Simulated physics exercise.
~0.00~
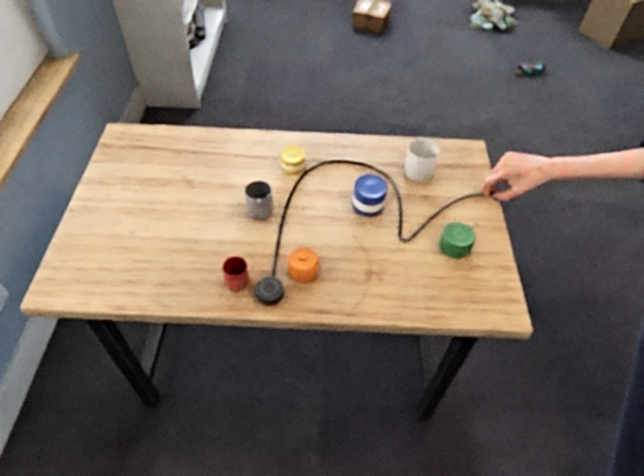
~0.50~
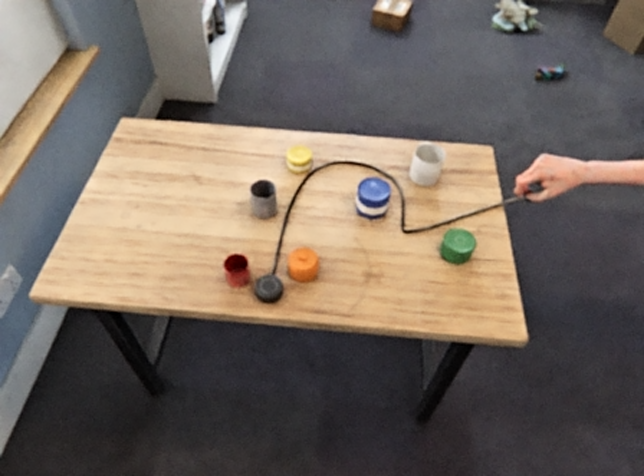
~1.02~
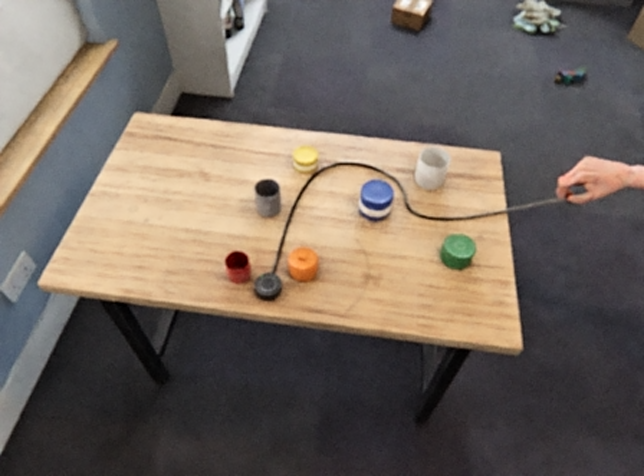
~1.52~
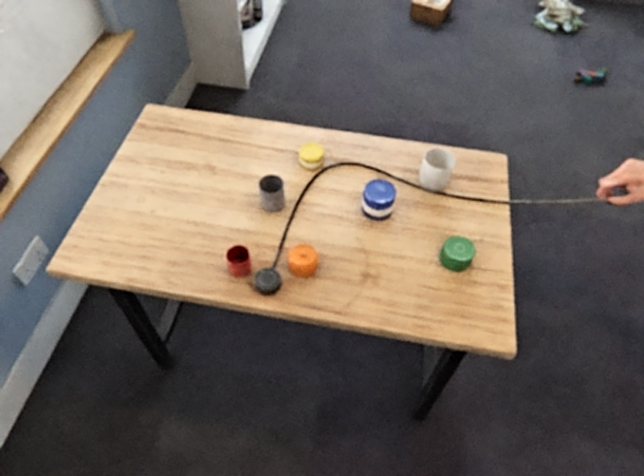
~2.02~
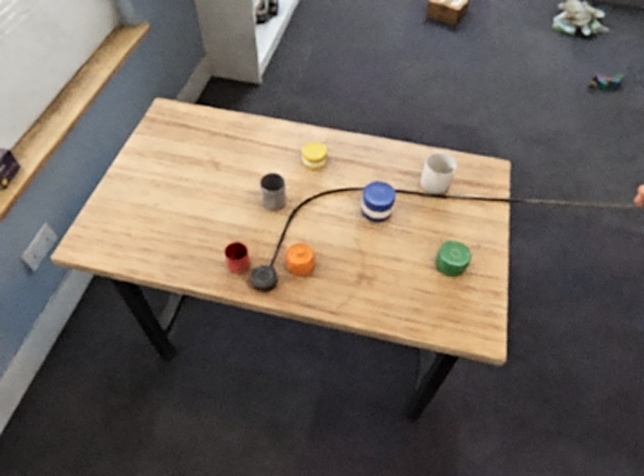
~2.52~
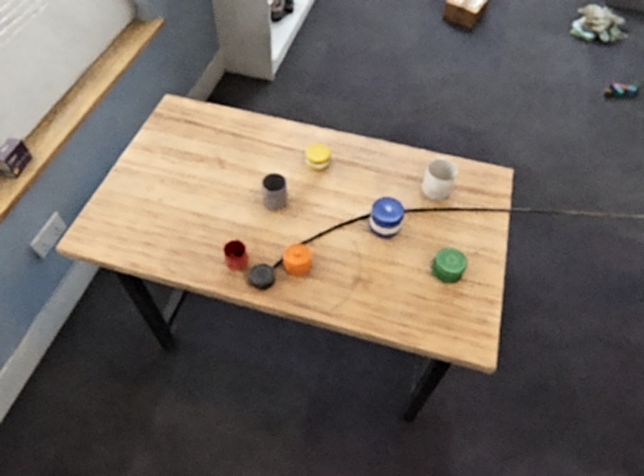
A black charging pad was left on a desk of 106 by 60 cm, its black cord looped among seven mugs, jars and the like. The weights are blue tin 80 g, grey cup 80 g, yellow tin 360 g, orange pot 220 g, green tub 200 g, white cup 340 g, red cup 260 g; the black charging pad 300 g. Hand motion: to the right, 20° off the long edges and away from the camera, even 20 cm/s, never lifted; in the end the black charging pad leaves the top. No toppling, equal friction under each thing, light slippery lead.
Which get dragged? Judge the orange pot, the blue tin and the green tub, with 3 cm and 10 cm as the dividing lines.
In the end my guess is the orange pot gets taken a medium distance, my guess is the blue tin gets taken a long distance, my guess is the green tub holds its ground.
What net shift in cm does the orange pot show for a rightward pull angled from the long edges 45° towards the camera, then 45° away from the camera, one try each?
First try roughly 8 cm, second try roughly 4 cm.
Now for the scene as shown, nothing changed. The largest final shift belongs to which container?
That would be the blue tin.
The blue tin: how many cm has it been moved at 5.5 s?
It is about 18 cm from where it started.
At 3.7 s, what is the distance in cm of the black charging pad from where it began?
I reckon some 18 cm.
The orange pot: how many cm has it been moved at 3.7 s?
About 5 cm.
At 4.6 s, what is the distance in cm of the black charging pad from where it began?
By then it sits about 36 cm from its starting spot.
At 3.7 s, the black charging pad has slid 18 cm. Moved, blue tin 17 cm, orange pot 5 cm.
At 4.6 s, the black charging pad has slid 37 cm. Moved, blue tin 17 cm, orange pot 5 cm.
At 5.5 s, the black charging pad has slid 55 cm. Moved, blue tin 17 cm, orange pot 5 cm.
At 6.3 s, the black charging pad is off the top. Moved, blue tin 17 cm at (415, 251), orange pot 5 cm at (313, 264), green tub 0 cm at (452, 260).
